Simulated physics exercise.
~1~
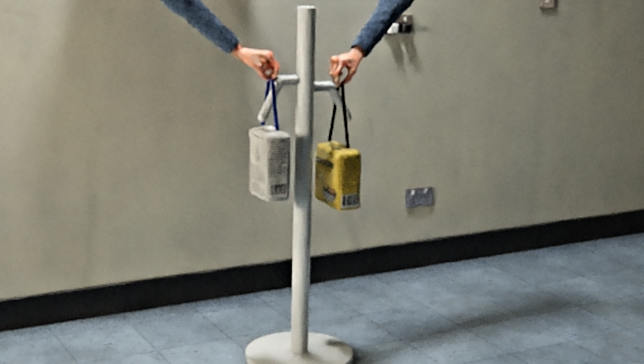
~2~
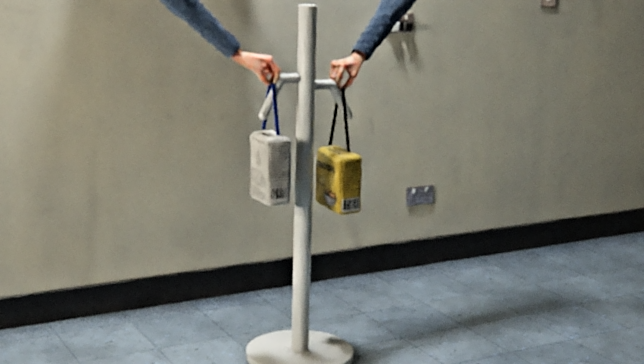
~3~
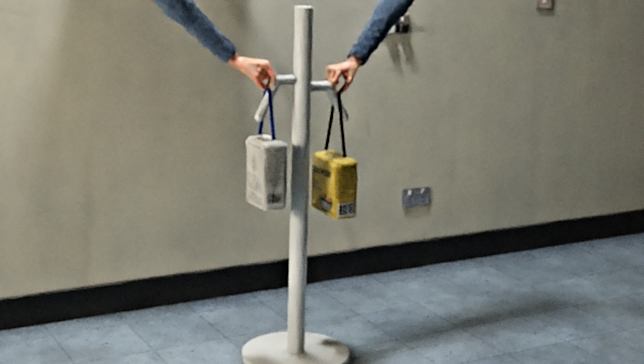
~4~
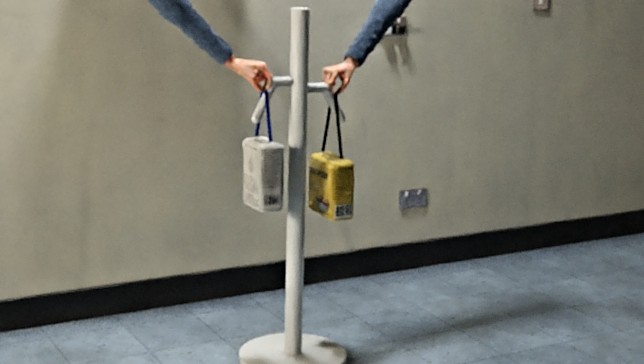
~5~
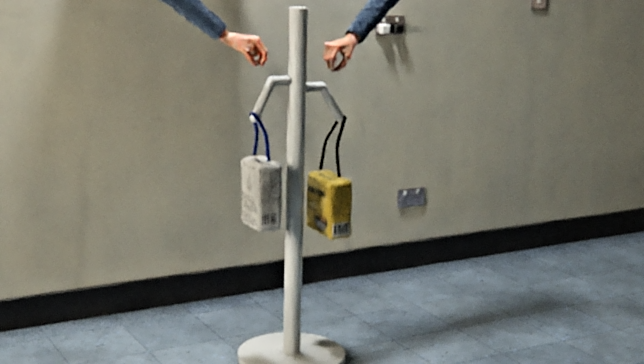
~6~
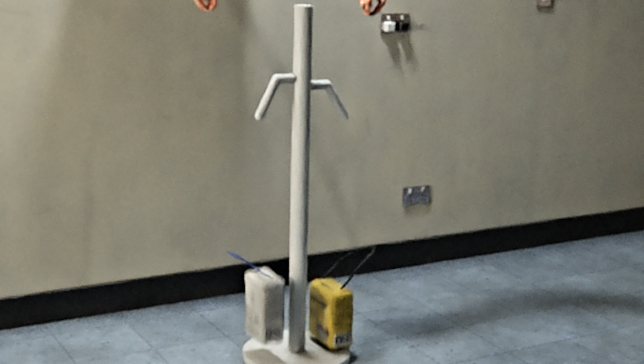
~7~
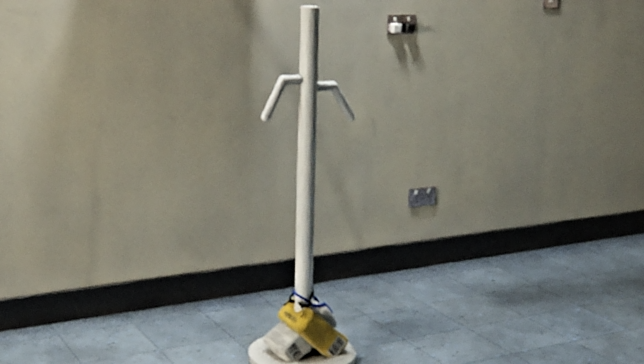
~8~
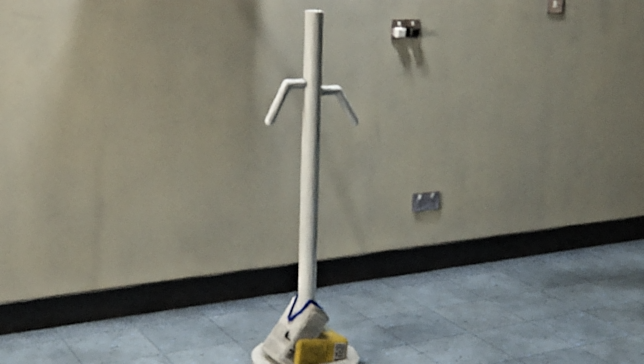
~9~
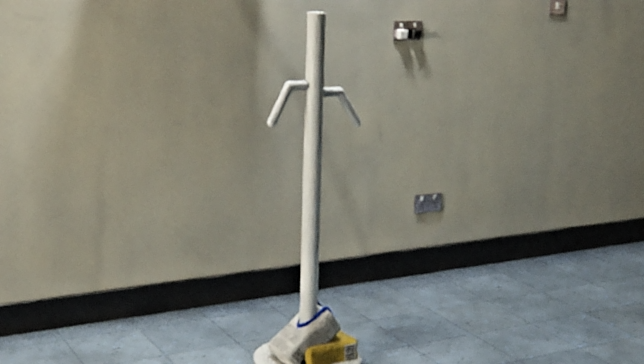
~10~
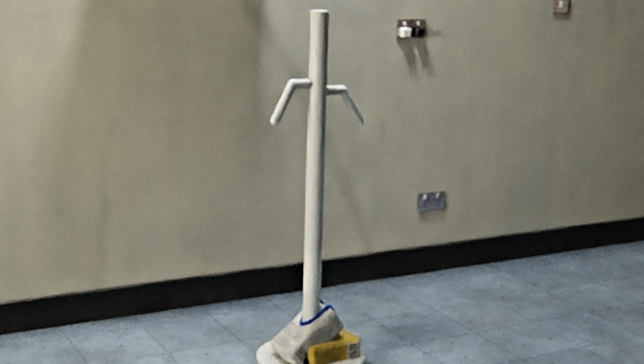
Two hands lowering white and yellow sacks onto a stand's pegs and letting go, both sacks dropping to its base and toppling.
